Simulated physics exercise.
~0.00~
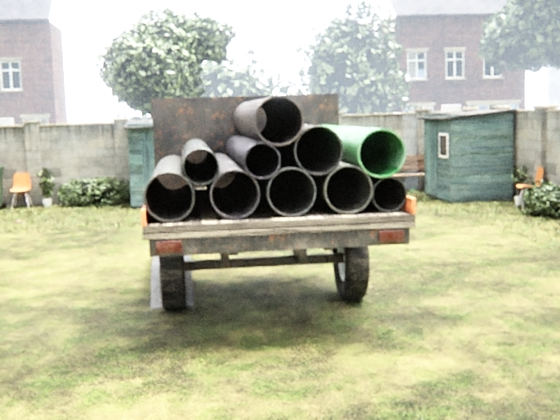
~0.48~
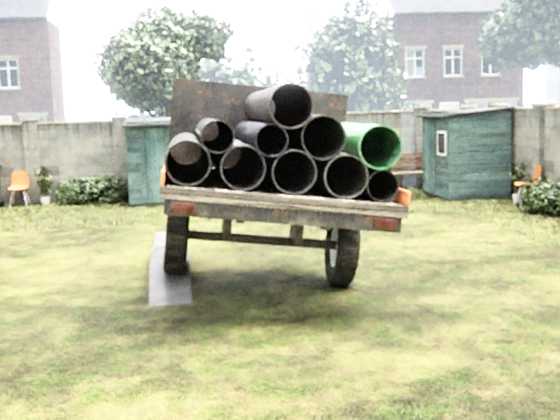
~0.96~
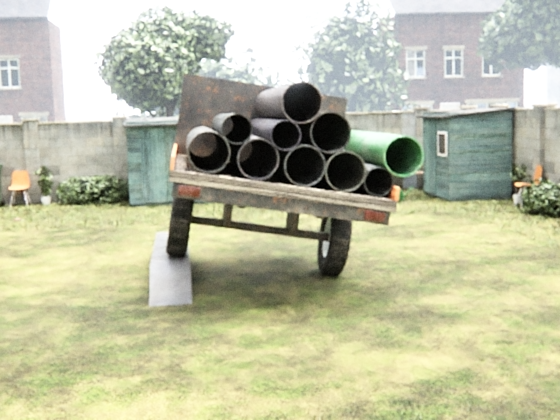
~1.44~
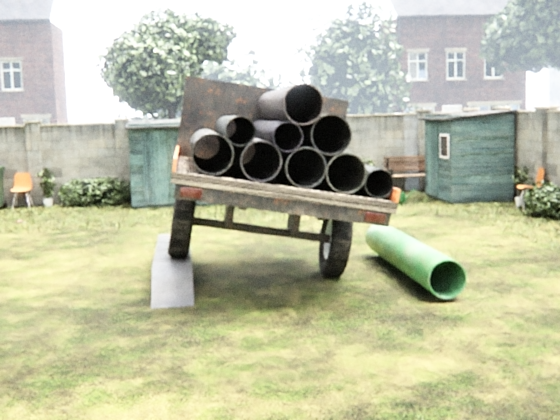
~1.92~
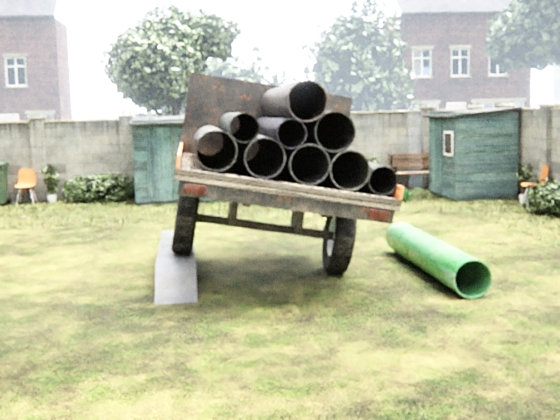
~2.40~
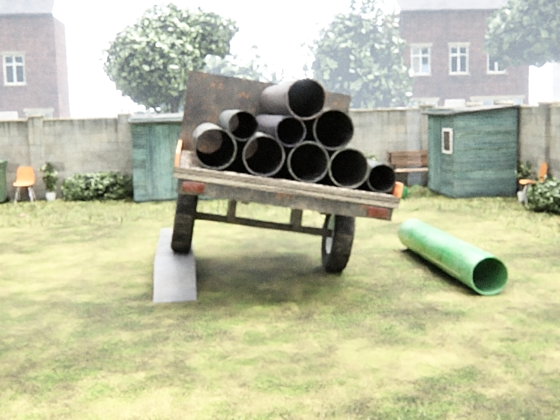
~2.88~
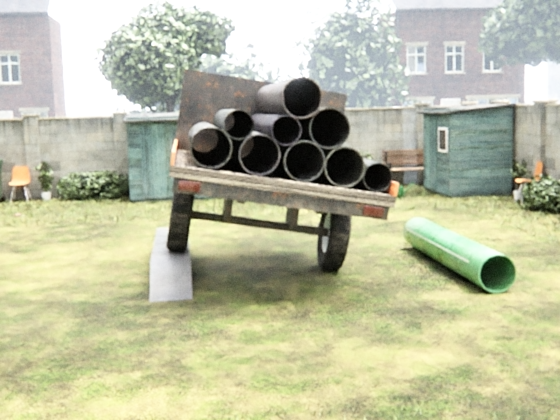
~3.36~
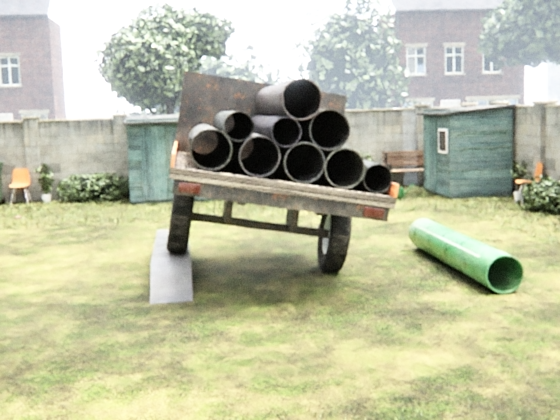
The clip opens on the back of a flat trailer standing on a lawn, stacked with dark hollow pipes and a single green one at the upper right, with sheds, a wall and brick houses behind. The trailer's left wheel climbs onto a raised slab, tilting the bed down to the right. As it leans, the green pipe shifts right and drops off that side. It lands on the grass and rolls a little farther right, slowing down. At the end the green pipe lies still, while the dark pipes remain stacked on the tilted trailer.
